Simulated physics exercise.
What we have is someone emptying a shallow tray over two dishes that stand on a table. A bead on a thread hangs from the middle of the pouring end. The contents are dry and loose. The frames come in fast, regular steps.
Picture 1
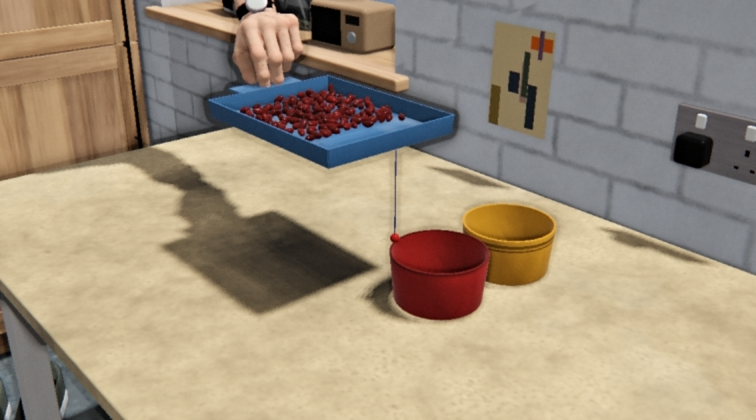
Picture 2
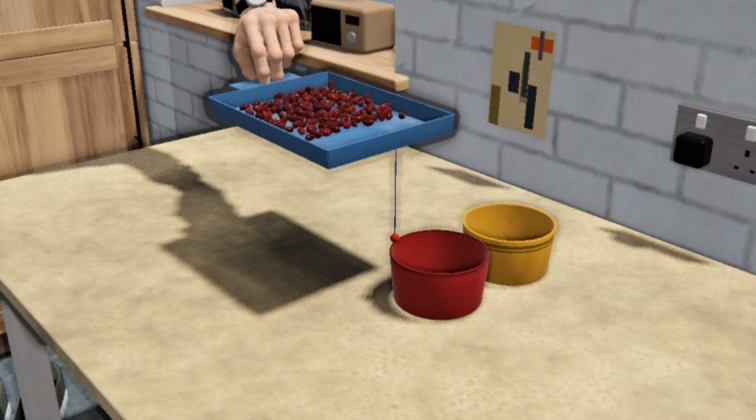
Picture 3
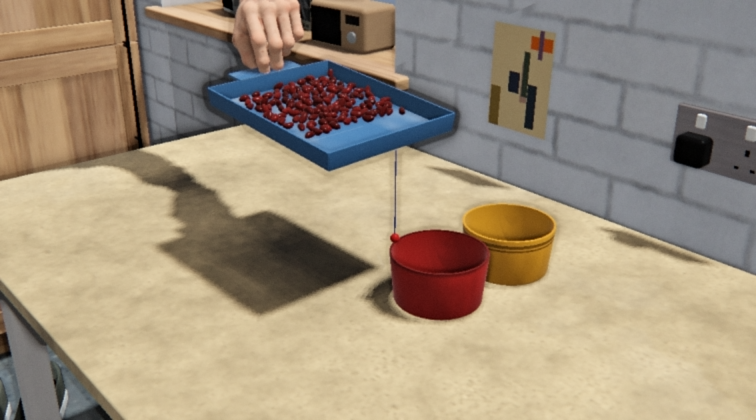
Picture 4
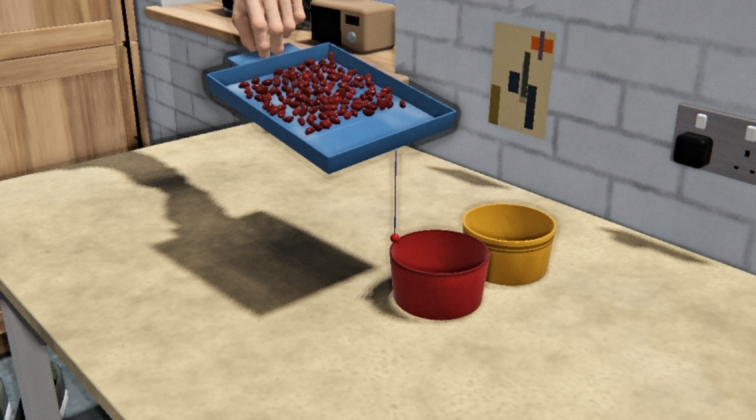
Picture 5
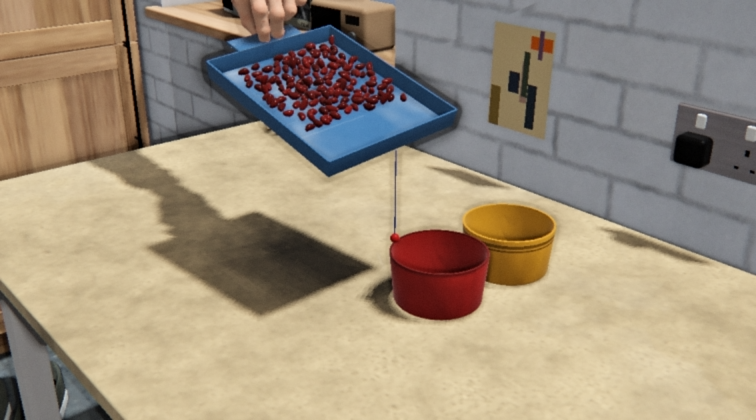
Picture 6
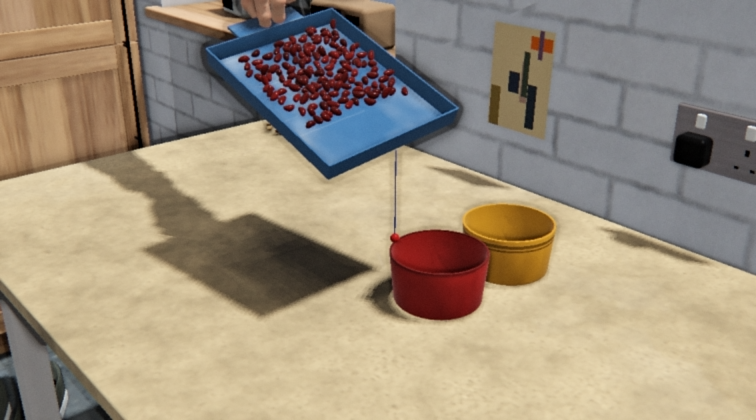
A blue tray of dark red beans, gripped by a hand at its far end, starts out level above a table with a red dish and a yellow dish. The hand raises that end steadily, tilting the tray toward its near left corner, while the beans stay bunched toward the raised end.
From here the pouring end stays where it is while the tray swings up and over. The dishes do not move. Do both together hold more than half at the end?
Together they catch only the smaller part.
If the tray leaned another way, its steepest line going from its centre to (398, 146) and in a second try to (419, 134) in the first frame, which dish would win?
The first try: The left-hand dish. The second: The left dish.
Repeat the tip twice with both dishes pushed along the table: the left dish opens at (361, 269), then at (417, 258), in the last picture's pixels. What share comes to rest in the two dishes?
The first gives 80 %, the second 20 %.
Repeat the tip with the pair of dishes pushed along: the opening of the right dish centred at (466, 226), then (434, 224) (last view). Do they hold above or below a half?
First less than half, then below a half.
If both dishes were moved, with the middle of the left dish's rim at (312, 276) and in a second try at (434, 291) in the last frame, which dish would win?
One: The left dish. Two: The dish on the left.
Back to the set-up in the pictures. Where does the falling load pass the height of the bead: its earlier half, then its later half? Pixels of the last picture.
Around (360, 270) and then (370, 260).
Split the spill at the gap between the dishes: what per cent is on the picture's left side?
It comes to 100 per cent or so.
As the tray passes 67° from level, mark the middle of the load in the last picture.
Near (353, 122).
Soon, tray tipped steeply; nearly all on the tray; a stray few in the air.
A while on, tray tipped past a quarter turn; about half on the tray; a stray few in the left dish; about a quarter outside both; about a quarter in the air.
Towards the end, tray tipped past a quarter turn; a small part in the left dish; nearly all outside both.
Finally, tray tipped past a quarter turn; a stray few in the left dish; none in the right dish; nearly all outside both.
